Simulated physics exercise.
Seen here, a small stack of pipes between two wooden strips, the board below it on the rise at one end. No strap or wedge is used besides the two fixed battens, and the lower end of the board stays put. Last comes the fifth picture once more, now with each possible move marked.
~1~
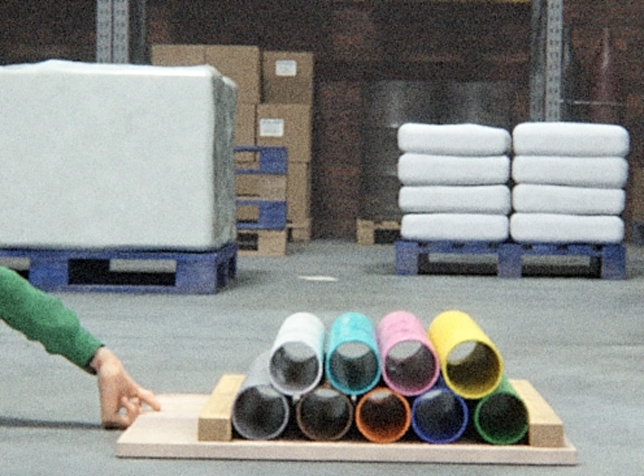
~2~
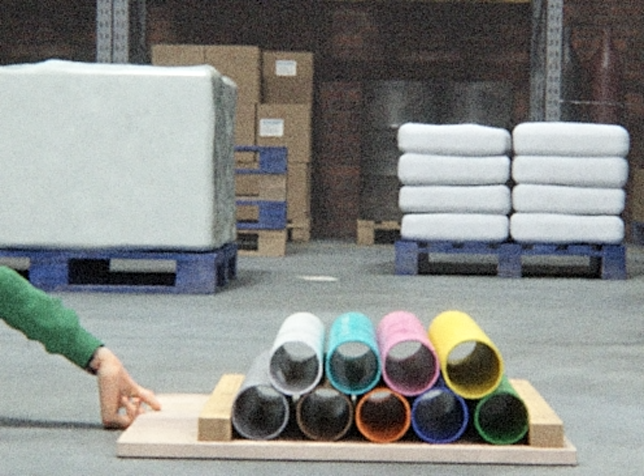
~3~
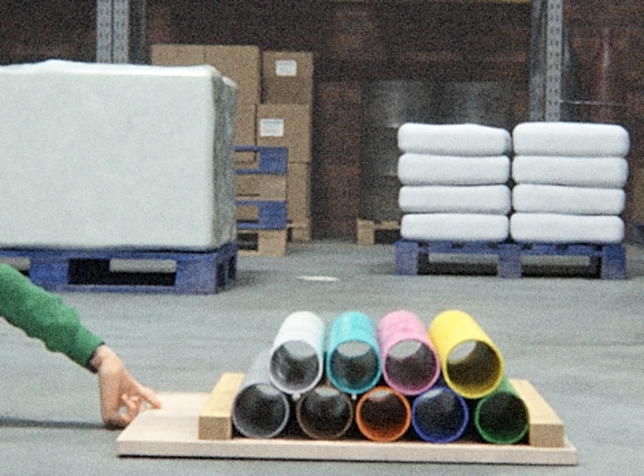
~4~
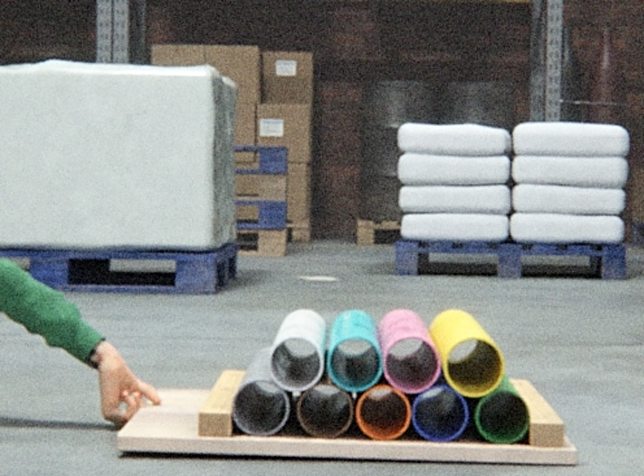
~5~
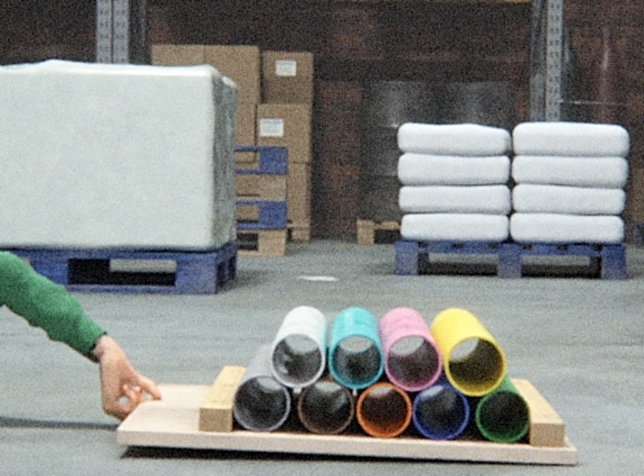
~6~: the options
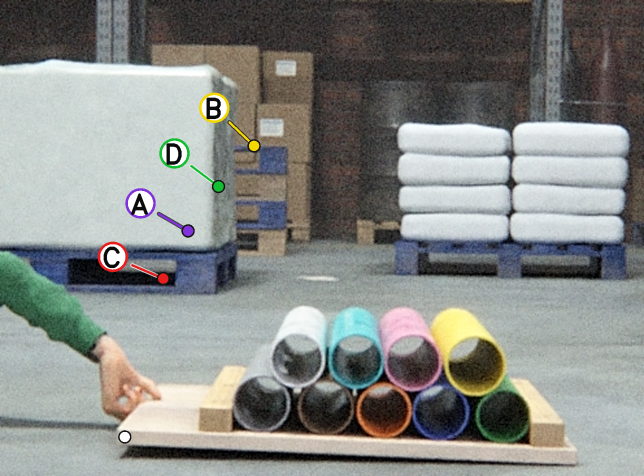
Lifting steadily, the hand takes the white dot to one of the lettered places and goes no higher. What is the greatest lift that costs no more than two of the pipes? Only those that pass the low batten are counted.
Mark C is as high as it can go.
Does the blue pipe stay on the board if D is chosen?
Yes.
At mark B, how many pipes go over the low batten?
The count is four.
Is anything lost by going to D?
Yes.
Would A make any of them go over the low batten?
Yes.
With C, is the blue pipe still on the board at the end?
Yes, with C.
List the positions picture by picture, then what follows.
The first picture shows blue pipe (439, 416); green pipe (503, 417); pink pipe (410, 366).
The second picture shows pink pipe (411, 366); turquoise pipe (354, 367).
The third picture shows board (347, 414); grey pipe (260, 411); brown pipe (325, 413).
The fourth picture shows board (347, 412); grey pipe (260, 407); brown pipe (325, 410).
The fifth picture shows board (347, 409); grey pipe (261, 403); brown pipe (326, 407).
On the marked copy, A at (188, 231); B at (254, 146); C at (163, 279); D at (218, 186); the white dot at (125, 437).
Taking C. A third of the way, board at 15°.
Two thirds of the way, board at 22°.
When it is over, board at 22°, two over the low batten (pink, yellow).
As for the rest, A four over the low batten (pink, turquoise, white, yellow); B four over the low batten (pink, turquoise, white, yellow); D four over the low batten (pink, turquoise, white, yellow).
